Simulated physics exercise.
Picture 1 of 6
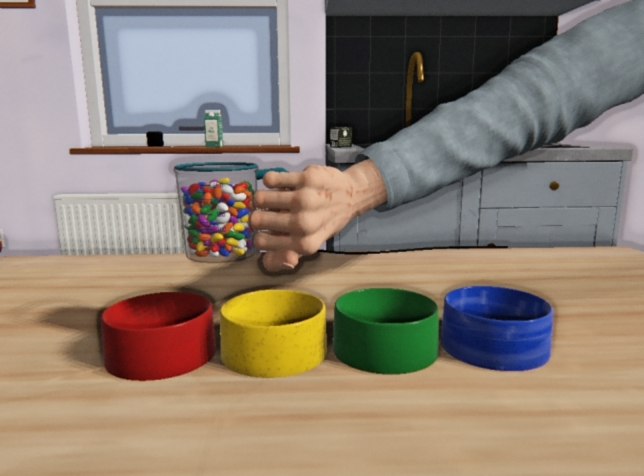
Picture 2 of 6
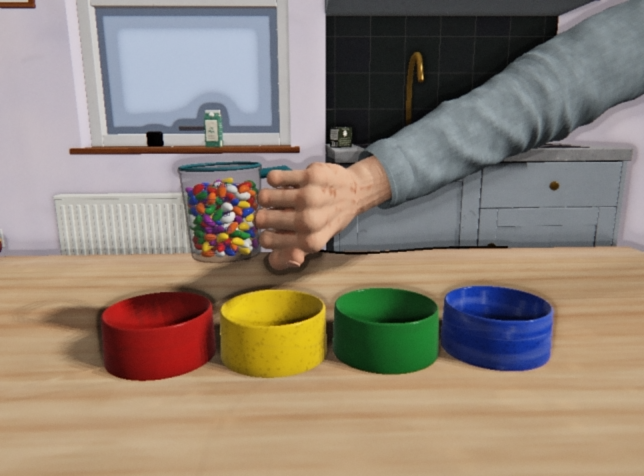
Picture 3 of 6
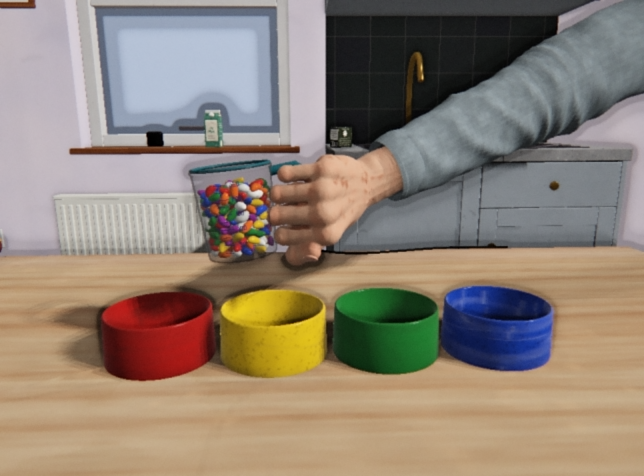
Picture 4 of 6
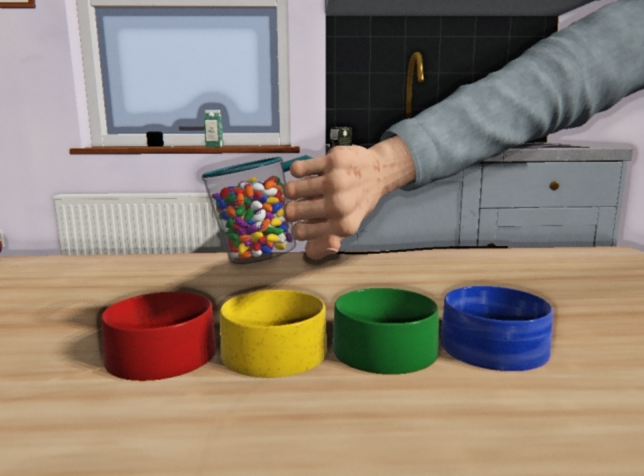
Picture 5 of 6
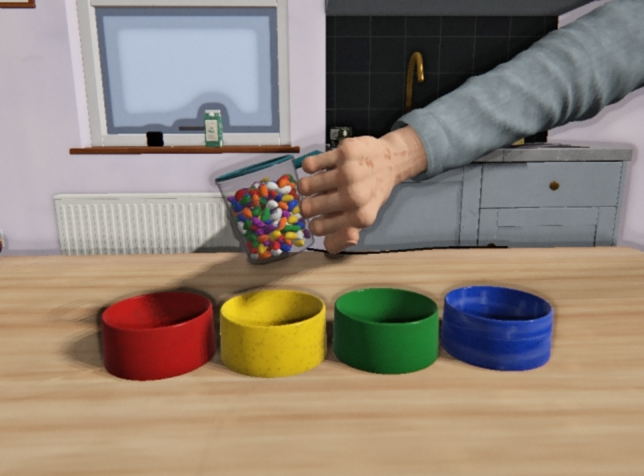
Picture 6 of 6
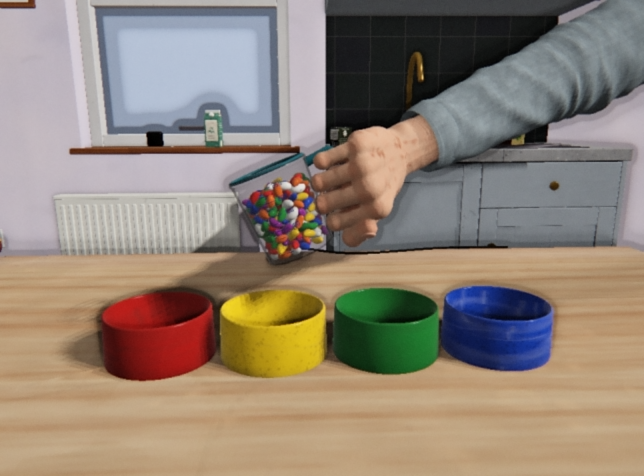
A clear cup of colourful jelly beans, held by a hand in a grey sleeve, moved a short way right above the red and yellow dishes, gradually tilting to the left as it went.
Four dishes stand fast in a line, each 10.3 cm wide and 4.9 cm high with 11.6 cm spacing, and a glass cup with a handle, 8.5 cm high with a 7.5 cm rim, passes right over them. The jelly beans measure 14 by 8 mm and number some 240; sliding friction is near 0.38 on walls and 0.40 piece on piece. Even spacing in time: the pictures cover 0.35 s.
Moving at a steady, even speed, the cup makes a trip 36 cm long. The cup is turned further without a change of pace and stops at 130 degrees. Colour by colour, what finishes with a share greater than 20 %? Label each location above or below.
Labels - red: Below, blue: Above, green: Below, yellow: Below, counter: Below.
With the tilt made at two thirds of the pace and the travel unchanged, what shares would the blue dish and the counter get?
The blue dish would get 100 and the counter 0.
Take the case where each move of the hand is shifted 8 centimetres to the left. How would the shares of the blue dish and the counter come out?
Result - blue 40 / counter 10.
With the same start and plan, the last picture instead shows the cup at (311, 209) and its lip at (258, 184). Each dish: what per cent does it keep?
Final shares - red 0 %, blue 100 %, green 0 %, yellow 0 %.
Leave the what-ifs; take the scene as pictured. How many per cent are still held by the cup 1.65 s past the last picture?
0 %.
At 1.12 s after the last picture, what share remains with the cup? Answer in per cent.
Roughly 80 percent.
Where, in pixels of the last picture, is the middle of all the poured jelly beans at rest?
Roughly pixel (501, 331).
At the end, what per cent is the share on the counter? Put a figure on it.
The share comes to some 10 percent.
Then, 0.68 s after the last picture, tilt 73 degrees; cup holds 100 %.
Then, 1.12 s after the last picture, tilt 106 degrees; cup holds 80 %, blue 10 %, green 5 %.
Then, 1.65 s after the last picture, tilt 130 degrees; cup holds 0 %, blue 85 %, green 5 %.
In the end, red 0 %, blue 85 %, green 5 %, yellow 0 %, counter 10 %.
